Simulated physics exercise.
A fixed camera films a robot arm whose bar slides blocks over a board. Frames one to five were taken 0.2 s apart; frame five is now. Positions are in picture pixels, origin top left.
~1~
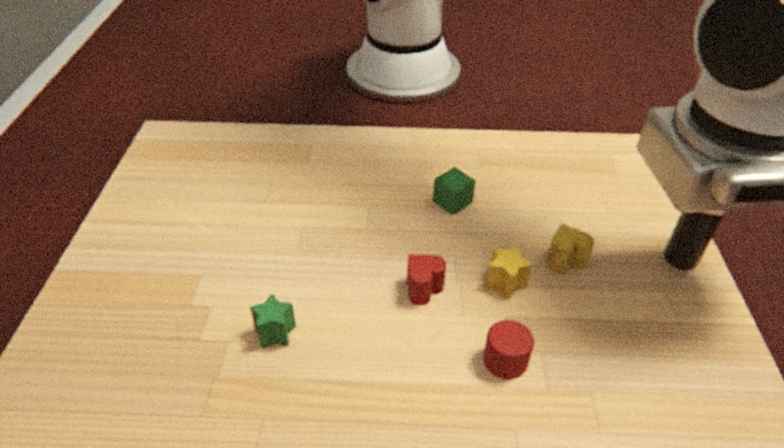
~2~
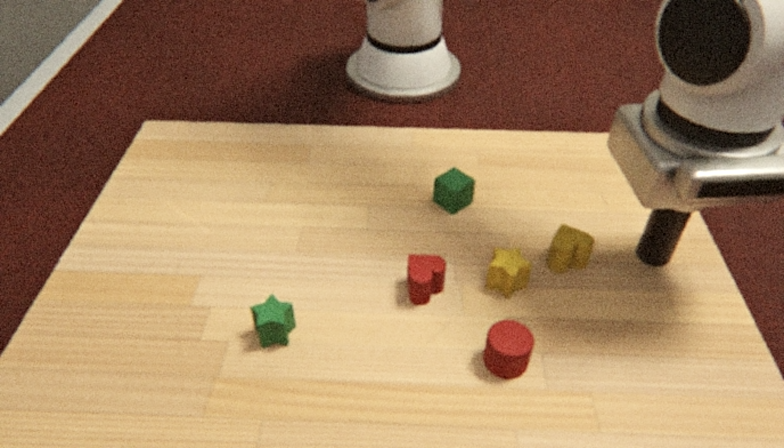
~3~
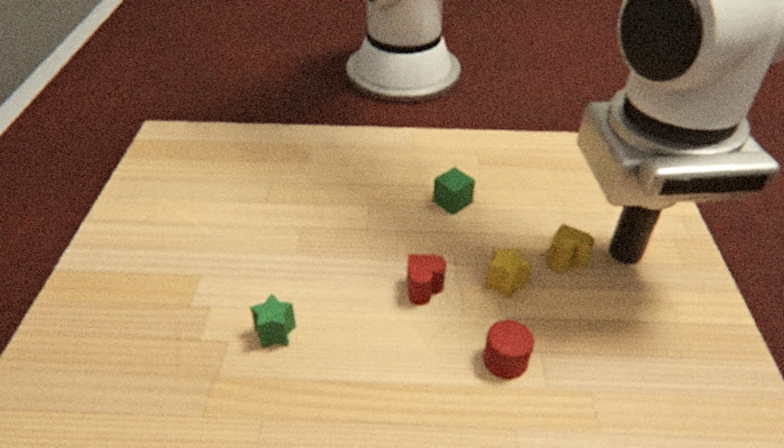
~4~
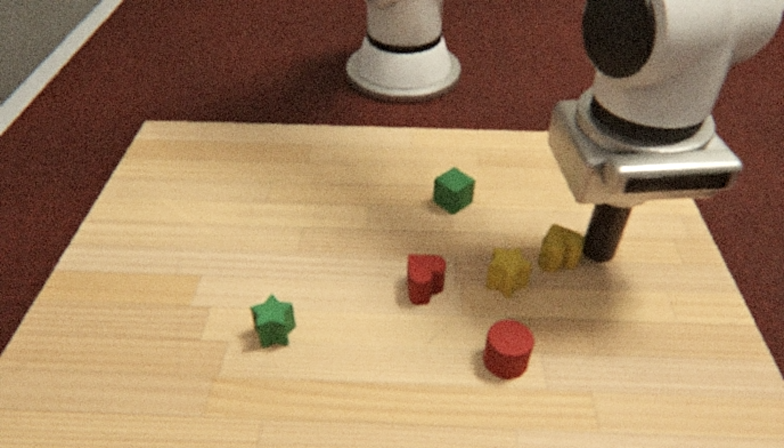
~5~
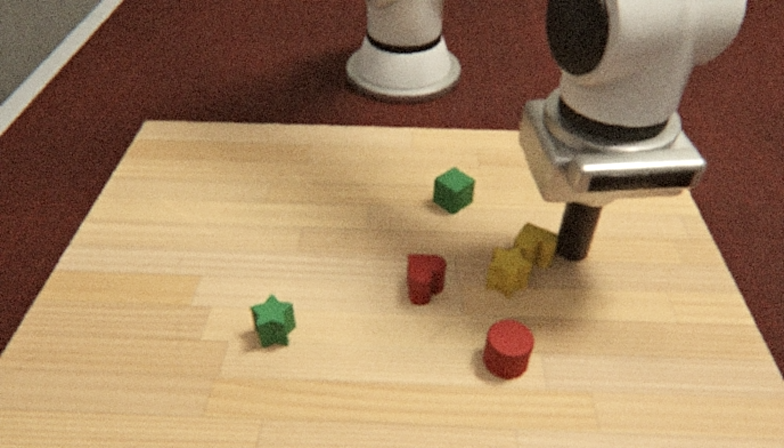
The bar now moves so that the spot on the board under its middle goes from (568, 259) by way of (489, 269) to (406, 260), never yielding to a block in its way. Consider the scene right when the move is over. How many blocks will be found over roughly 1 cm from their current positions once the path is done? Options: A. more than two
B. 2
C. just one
The answer is B.
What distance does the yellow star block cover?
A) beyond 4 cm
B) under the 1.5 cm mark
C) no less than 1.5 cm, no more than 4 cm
C: No less than 1.5 cm, no more than 4 cm.
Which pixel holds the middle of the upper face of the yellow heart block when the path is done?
Its top middle is near (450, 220).
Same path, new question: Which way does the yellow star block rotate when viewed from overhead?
Anticlockwise, looking down.
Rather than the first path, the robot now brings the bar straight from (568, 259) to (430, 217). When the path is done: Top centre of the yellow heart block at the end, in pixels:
(473, 231)
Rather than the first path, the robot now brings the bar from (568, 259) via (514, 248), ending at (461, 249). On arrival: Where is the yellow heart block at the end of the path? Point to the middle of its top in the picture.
It ends at (437, 242).
On the path given first. One third of the way, bar (518, 259); yellow star block (503, 262), turned 30° anticlockwise; yellow heart block (486, 230), turned 55° clockwise.
Two thirds of the way, bar (462, 259); yellow star block (485, 270), turned 80° anticlockwise; yellow heart block (454, 222).
At the end, bar (406, 251); red heart block in place; yellow star block (485, 270), turned 80° anticlockwise; yellow heart block (450, 220), turned 155° clockwise.
